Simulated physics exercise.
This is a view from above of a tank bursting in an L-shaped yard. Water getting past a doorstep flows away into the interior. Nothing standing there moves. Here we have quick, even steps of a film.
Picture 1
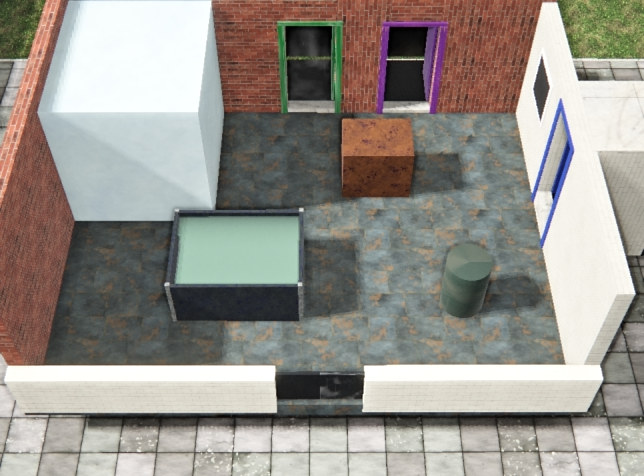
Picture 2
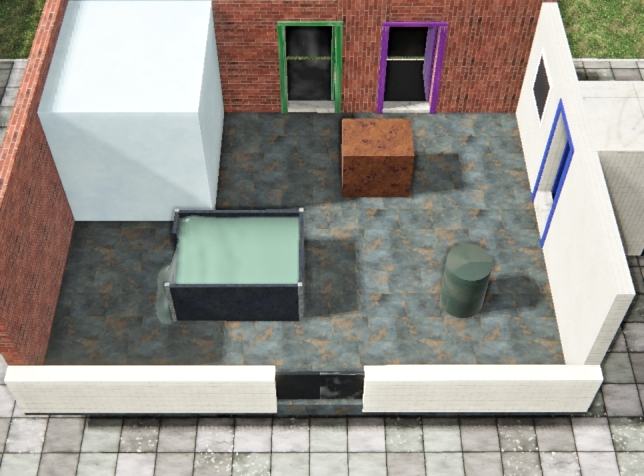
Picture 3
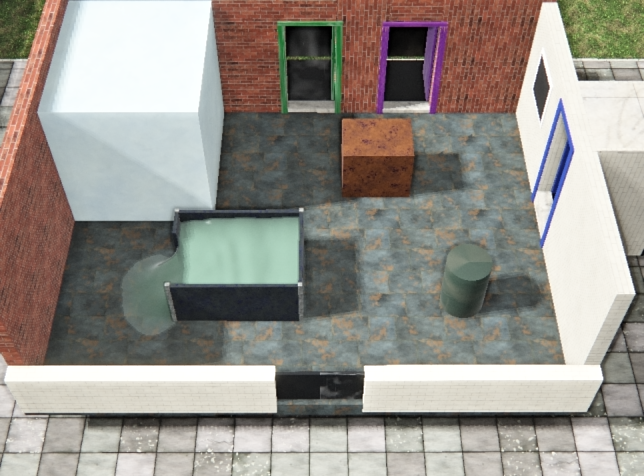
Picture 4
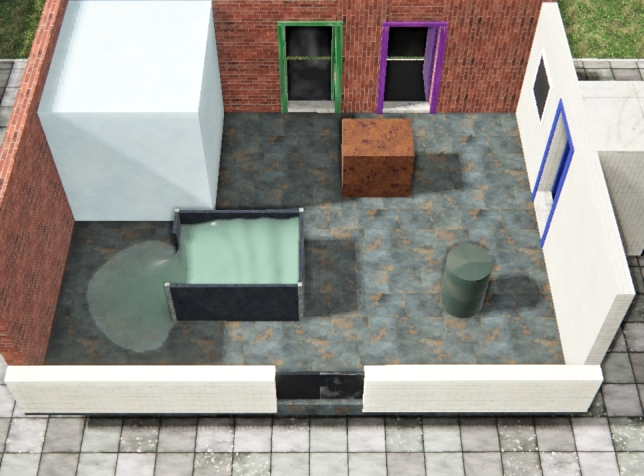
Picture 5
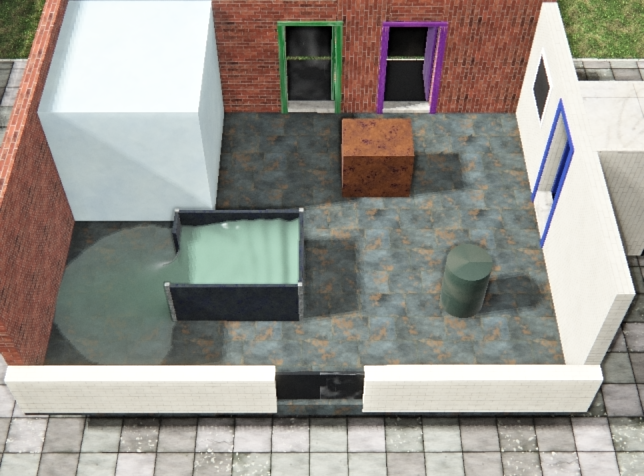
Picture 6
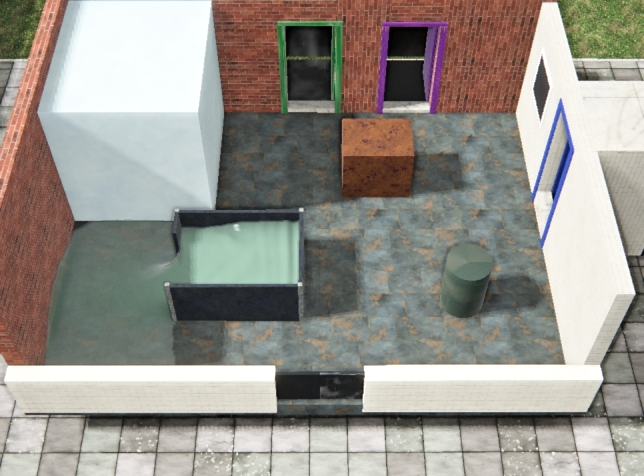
In a brick-and-white walled yard seen from above, a dark-sided tank bursts on its left, pale green water spreading across the floor.
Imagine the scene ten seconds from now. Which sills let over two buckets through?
In order: The green door will receive two buckets or fewer. The purple door will receive two buckets or fewer. The blue door will receive two buckets or fewer.
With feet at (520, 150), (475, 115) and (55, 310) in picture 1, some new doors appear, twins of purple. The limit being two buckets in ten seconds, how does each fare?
They turn out short, short and over.
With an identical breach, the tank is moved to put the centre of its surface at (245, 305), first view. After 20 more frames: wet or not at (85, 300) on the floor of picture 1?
Result at that place: Inundated.
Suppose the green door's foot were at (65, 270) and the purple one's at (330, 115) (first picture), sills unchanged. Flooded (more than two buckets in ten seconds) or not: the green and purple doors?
I'd say the green door beats the mark and the purple door remains short of it.
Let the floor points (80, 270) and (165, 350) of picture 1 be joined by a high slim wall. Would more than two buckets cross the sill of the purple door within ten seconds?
My answer is that the purple door remains below the mark.
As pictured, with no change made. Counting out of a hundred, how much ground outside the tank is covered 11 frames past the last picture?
My best guess is some 20 %.
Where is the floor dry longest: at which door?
It's the purple door.
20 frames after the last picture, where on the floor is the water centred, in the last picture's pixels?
I'd place it roughly at (180, 298).
A moment on, water covers 15 % of the floor; the green door not reached, the purple door not reached, the blue door not reached.
Next, water covers 20 % of the floor; the green door not reached, the purple door not reached, the blue door not reached.
Then, water covers 45 % of the floor; the green door not reached, the purple door not reached, the blue door not reached.
Later, water covers 70 % of the floor; the green door wet at the sill, nothing in, the purple door not reached, the blue door wet at the sill, nothing in.
In the end, water covers 95 % of the floor; the green door wet at the sill, nothing in, the purple door wet at the sill, nothing in, the blue door wet at the sill, nothing in.
